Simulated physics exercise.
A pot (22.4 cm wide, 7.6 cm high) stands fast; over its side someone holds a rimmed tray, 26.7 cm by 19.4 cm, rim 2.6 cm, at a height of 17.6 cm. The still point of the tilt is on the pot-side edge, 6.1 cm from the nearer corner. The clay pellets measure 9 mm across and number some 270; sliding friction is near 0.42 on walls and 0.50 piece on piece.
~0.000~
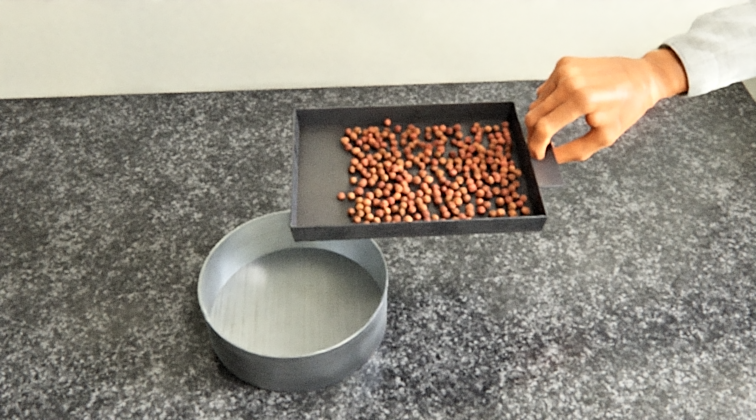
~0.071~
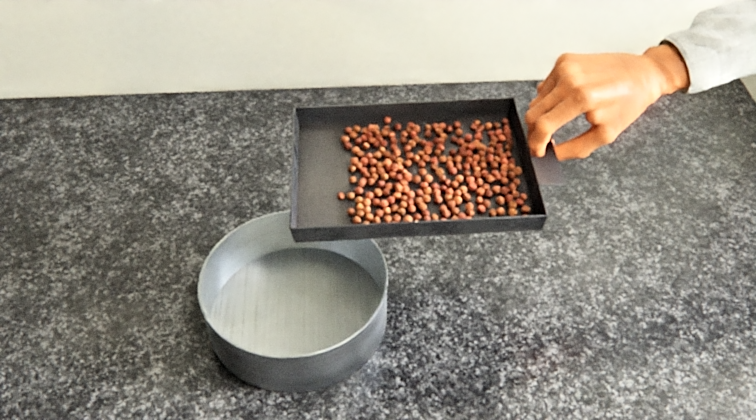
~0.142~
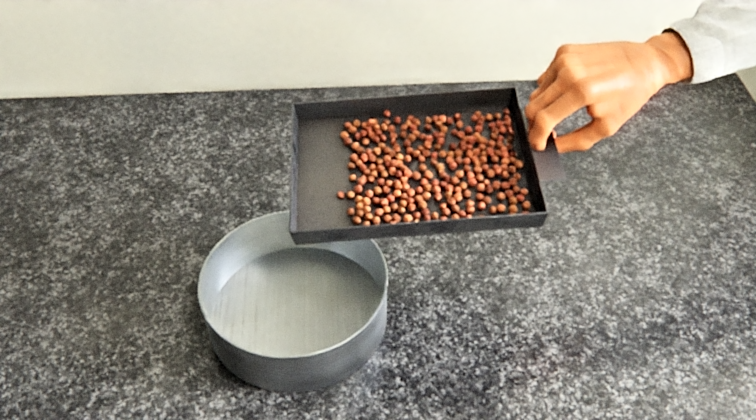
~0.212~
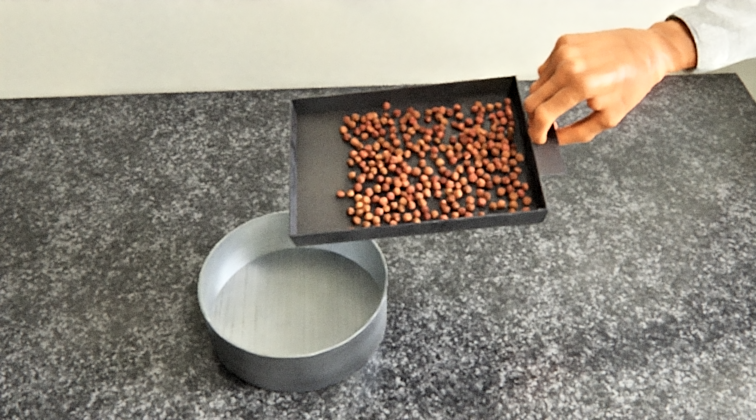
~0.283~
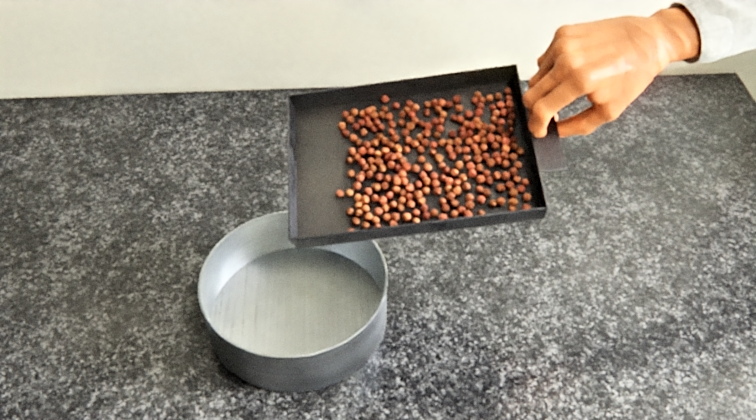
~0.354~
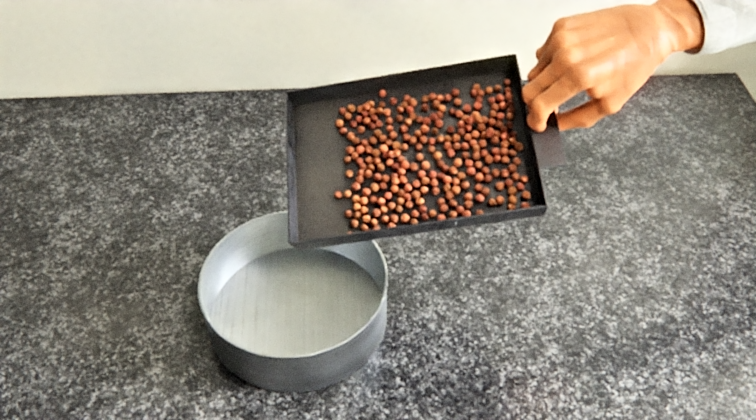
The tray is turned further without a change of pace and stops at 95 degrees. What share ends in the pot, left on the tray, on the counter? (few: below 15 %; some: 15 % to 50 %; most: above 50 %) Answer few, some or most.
Pot: Most, tray: Few, counter: Some.
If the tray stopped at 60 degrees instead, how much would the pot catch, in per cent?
In that case some 0 per cent.
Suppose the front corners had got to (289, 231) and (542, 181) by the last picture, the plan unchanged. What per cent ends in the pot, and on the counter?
Pot 95, counter 0.
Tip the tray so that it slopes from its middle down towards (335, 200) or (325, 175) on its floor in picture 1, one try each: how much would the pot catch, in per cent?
Some 95 and 60 per cent.
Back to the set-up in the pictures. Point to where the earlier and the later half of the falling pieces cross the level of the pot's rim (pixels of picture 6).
First near (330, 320), later near (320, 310).
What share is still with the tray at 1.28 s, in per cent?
Some 100 per cent of the load.
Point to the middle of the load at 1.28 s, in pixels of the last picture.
Near (376, 198).
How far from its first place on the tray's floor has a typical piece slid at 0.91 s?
Roughly 6 cm.
After 0.91 s, tilt 55 degrees; the tray holds 100 %, the pot 0 %.
Then, at 1.28 s, tilt 79 degrees; the tray holds 100 %, the pot 0 %.
After 1.74 s, tilt 95 degrees; the tray holds 40 %, the pot 30 %.
At rest (2.7 s), pot 70 %, tray 5 %, counter 25 %.
